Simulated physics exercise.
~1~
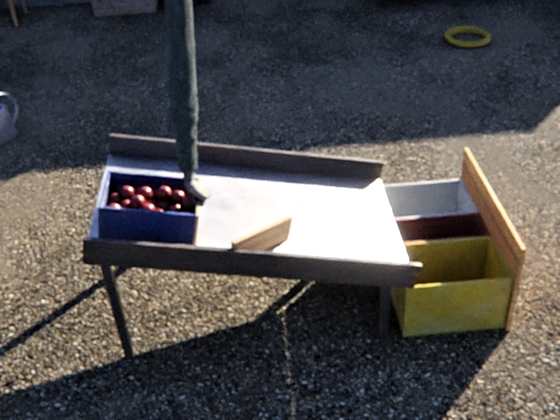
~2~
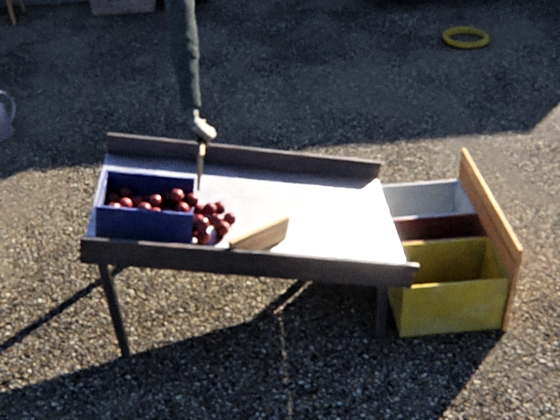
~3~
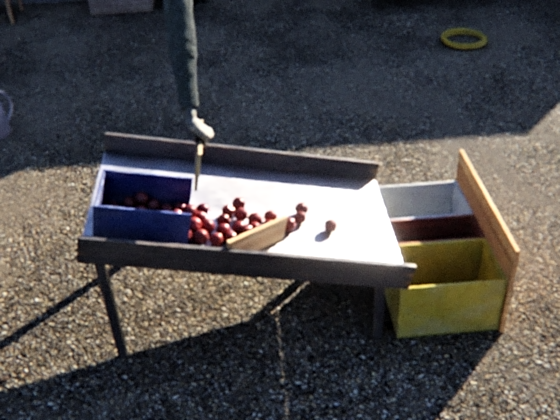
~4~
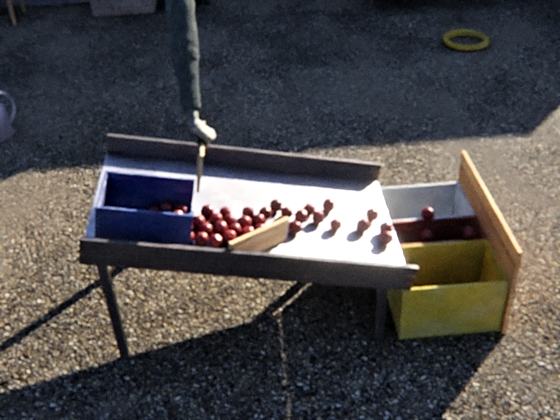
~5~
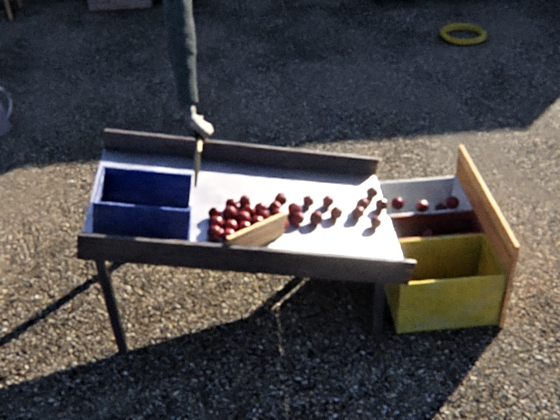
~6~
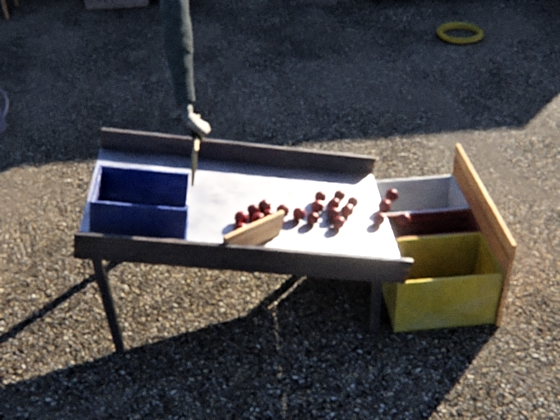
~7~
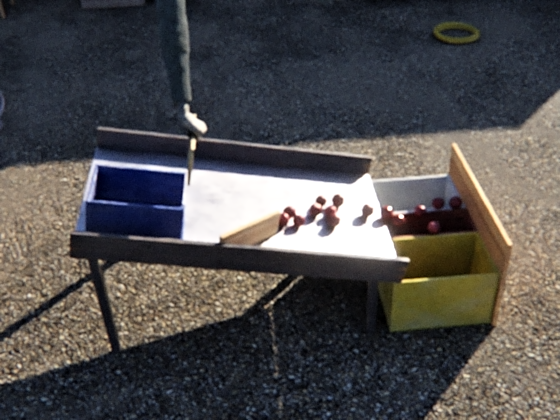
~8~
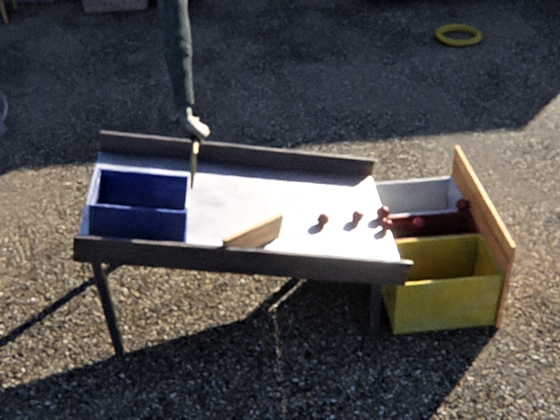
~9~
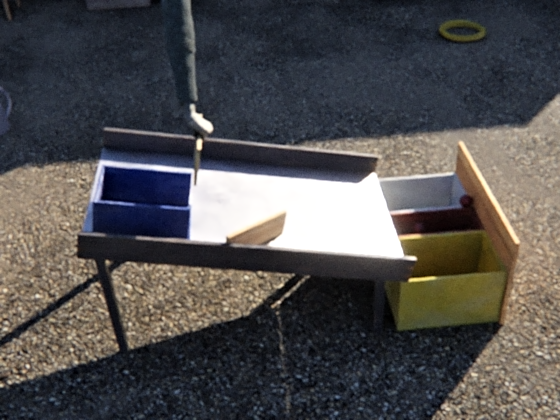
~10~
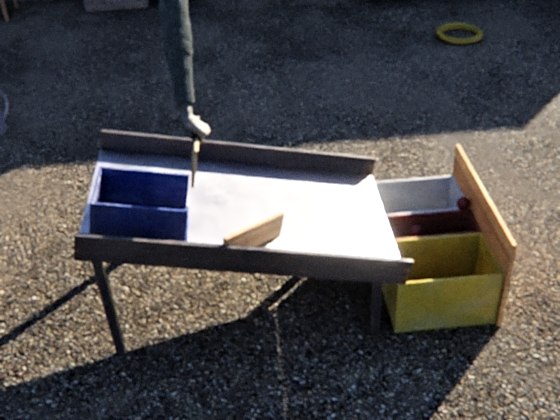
Dark red, apple-like balls sit in a blue pen at the left end of a pale sloping table, seen from slightly above on sunlit, shadowed asphalt. Beyond the table's right end stand a white tub, a red bin and a yellow tote, backed by a wooden board. A slim gate below a dark, arm-like shape lifts at the pen, and the balls spill out rightward, bunching behind an angled board. They stream past it and drop off the end, mostly toward the white and red containers. The last few roll away, leaving the pen and table empty.
